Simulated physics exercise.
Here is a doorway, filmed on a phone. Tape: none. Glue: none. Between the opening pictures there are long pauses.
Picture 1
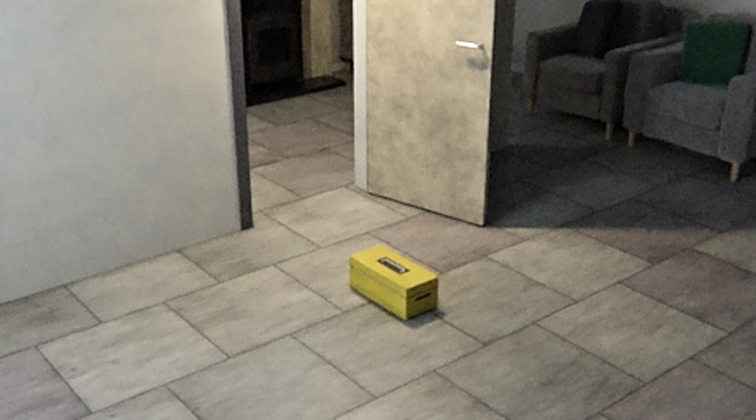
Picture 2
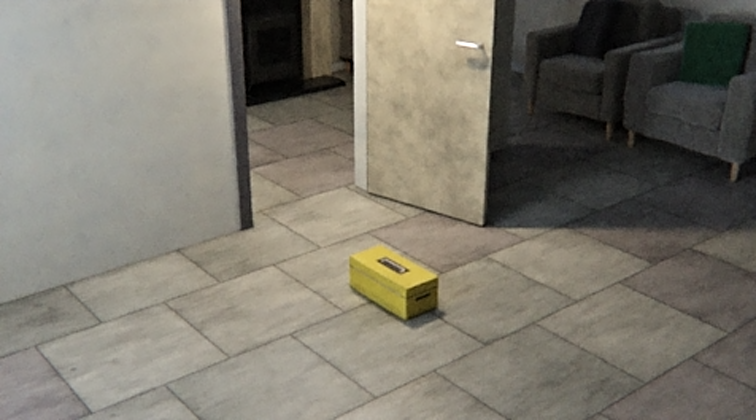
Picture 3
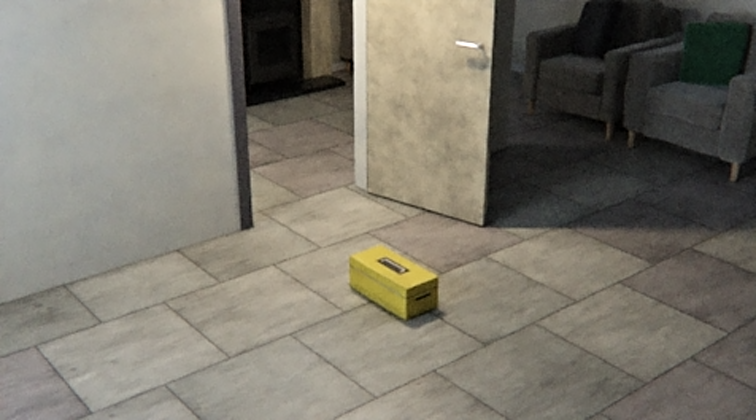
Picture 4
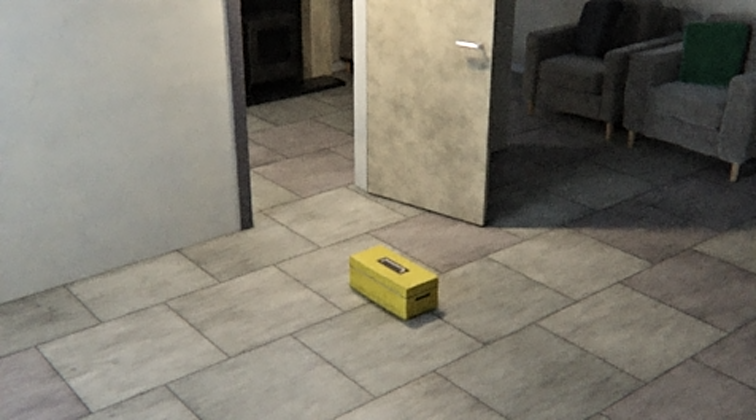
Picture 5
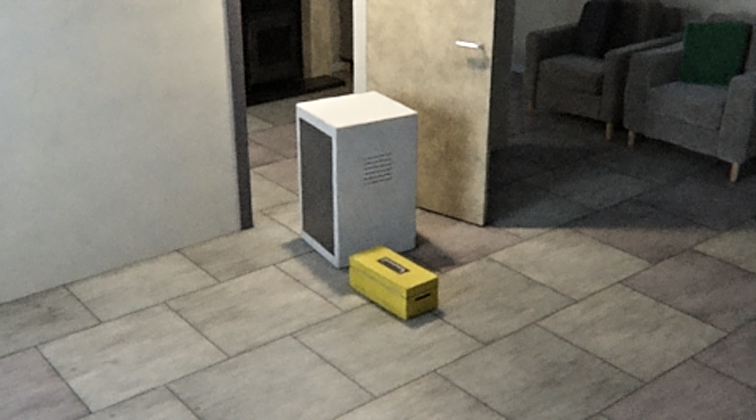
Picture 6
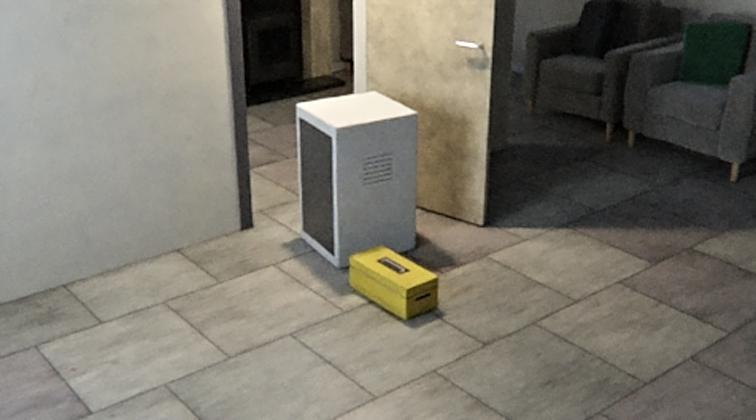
Wide-open door standing still beyond a yellow toolbox on a tiled floor, a white boxy appliance then appearing between them.
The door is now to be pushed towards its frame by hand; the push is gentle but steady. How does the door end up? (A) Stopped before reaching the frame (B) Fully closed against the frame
Stopped before reaching the frame.
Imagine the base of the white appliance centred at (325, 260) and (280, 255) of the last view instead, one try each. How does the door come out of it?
The first time the door is obstructed, the second time it is obstructed.
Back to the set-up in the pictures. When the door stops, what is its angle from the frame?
The answer is roughly 70°.
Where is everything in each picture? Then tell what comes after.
In the first frame, door wide open and still; yellow toolbox (393, 281).
In the second frame, door wide open and still; yellow toolbox (393, 281).
In the third frame, door wide open and still; yellow toolbox (393, 281).
In the fourth frame, door wide open and still; yellow toolbox (393, 281).
In the fifth frame, door wide open and still; yellow toolbox (393, 281).
In the sixth frame, door wide open and still; white appliance (357, 178); yellow toolbox (393, 281).
Then, 0.60 s after the last picture, open by 90°.
Then, 0.90 s after the last picture, open by 77°.
At rest, open by 71°; both in place. Seen from the same camera at the end, white appliance near (357, 178).
